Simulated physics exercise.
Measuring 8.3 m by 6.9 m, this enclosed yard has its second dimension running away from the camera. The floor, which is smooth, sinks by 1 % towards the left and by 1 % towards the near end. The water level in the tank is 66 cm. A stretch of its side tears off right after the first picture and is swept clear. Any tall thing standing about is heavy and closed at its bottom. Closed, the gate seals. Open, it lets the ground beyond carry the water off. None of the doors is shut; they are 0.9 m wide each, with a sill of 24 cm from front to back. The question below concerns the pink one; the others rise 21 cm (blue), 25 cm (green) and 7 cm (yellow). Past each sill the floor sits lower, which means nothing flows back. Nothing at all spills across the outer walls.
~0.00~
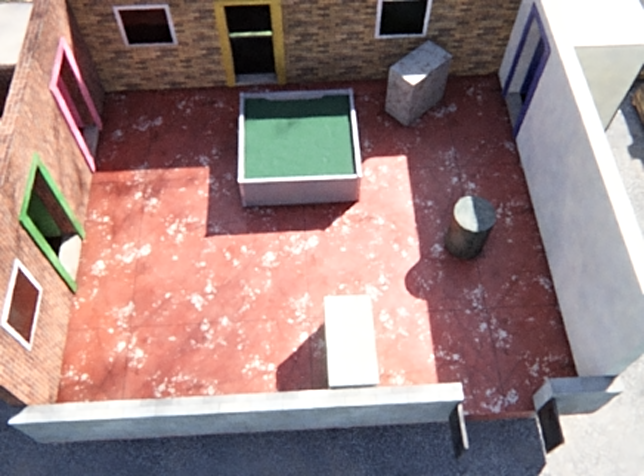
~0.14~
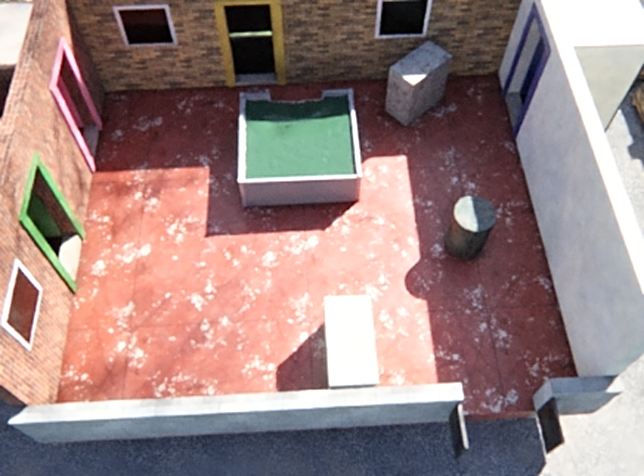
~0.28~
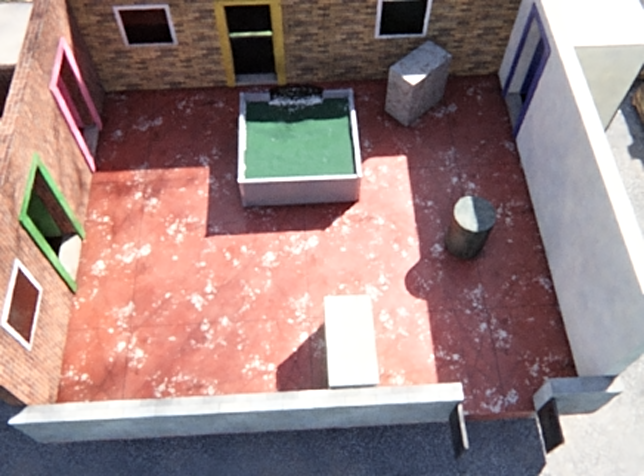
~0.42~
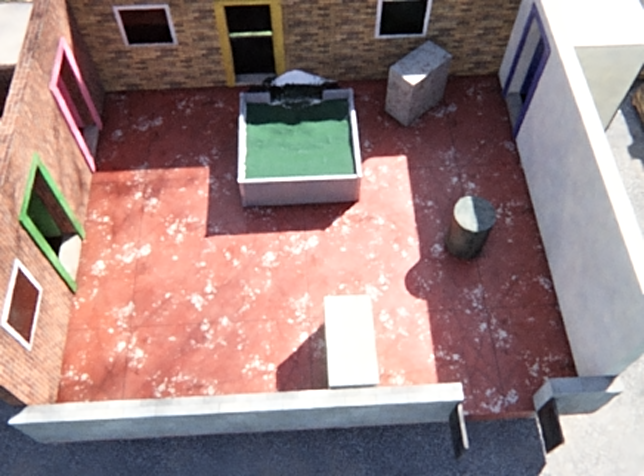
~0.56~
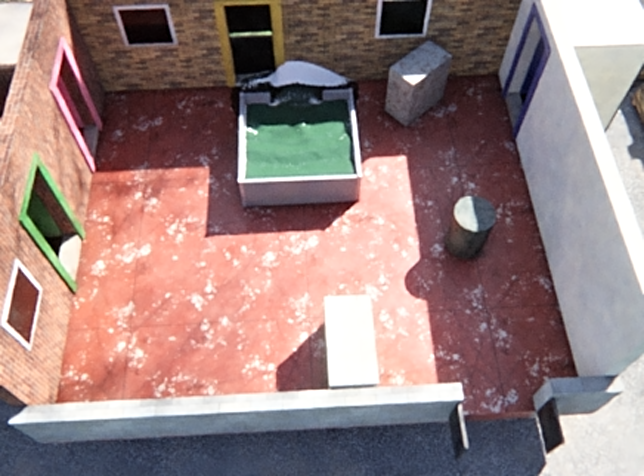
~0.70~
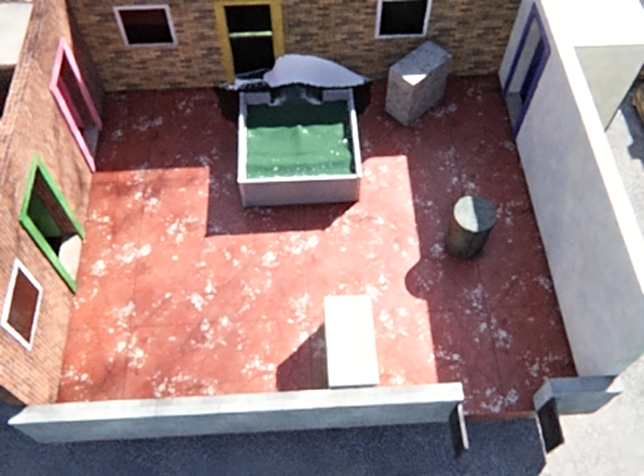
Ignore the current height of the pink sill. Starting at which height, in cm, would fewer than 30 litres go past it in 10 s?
Starting at roughly 9.5 cm.
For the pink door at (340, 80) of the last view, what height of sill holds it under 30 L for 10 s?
Something near 22 cm.
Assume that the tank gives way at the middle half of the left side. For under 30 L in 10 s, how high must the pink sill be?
Then something near 23 cm.
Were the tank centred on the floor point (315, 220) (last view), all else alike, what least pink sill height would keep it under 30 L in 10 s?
You'd need some 10.0 cm.
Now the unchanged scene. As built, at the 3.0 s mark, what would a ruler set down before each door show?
In cm: Pink 16, blue 10, green 0, yellow 18.
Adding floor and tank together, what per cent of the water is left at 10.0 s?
Some 80 %.
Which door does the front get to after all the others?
The answer is the green door.
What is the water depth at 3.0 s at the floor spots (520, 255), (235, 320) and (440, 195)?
Roughly 0, 0 and 2 cm, in turn.
After 1.4 s water covers 10 % of the floor, deepest (48 cm) near (295, 91); it has not reached the pink door.
After 3.0 s water covers 30 % of the floor, deepest (30 cm) near (390, 93); 16 cm at the pink door, 0 litres in over its 18 cm sill.
After 10.0 s water covers 80 % of the floor, deepest (10 cm) near (54, 422); 7 cm at the pink door, 0 litres in over its 18 cm sill.
At the pink door as built, the water arrived by 2.2 s and peaked near 16 cm at 3.0 s.
With a sill of 8.5 cm, 40 litres would have come in within the 10 s; with 12 cm, 9 litres. So under 30 litres takes about 9.5 cm.
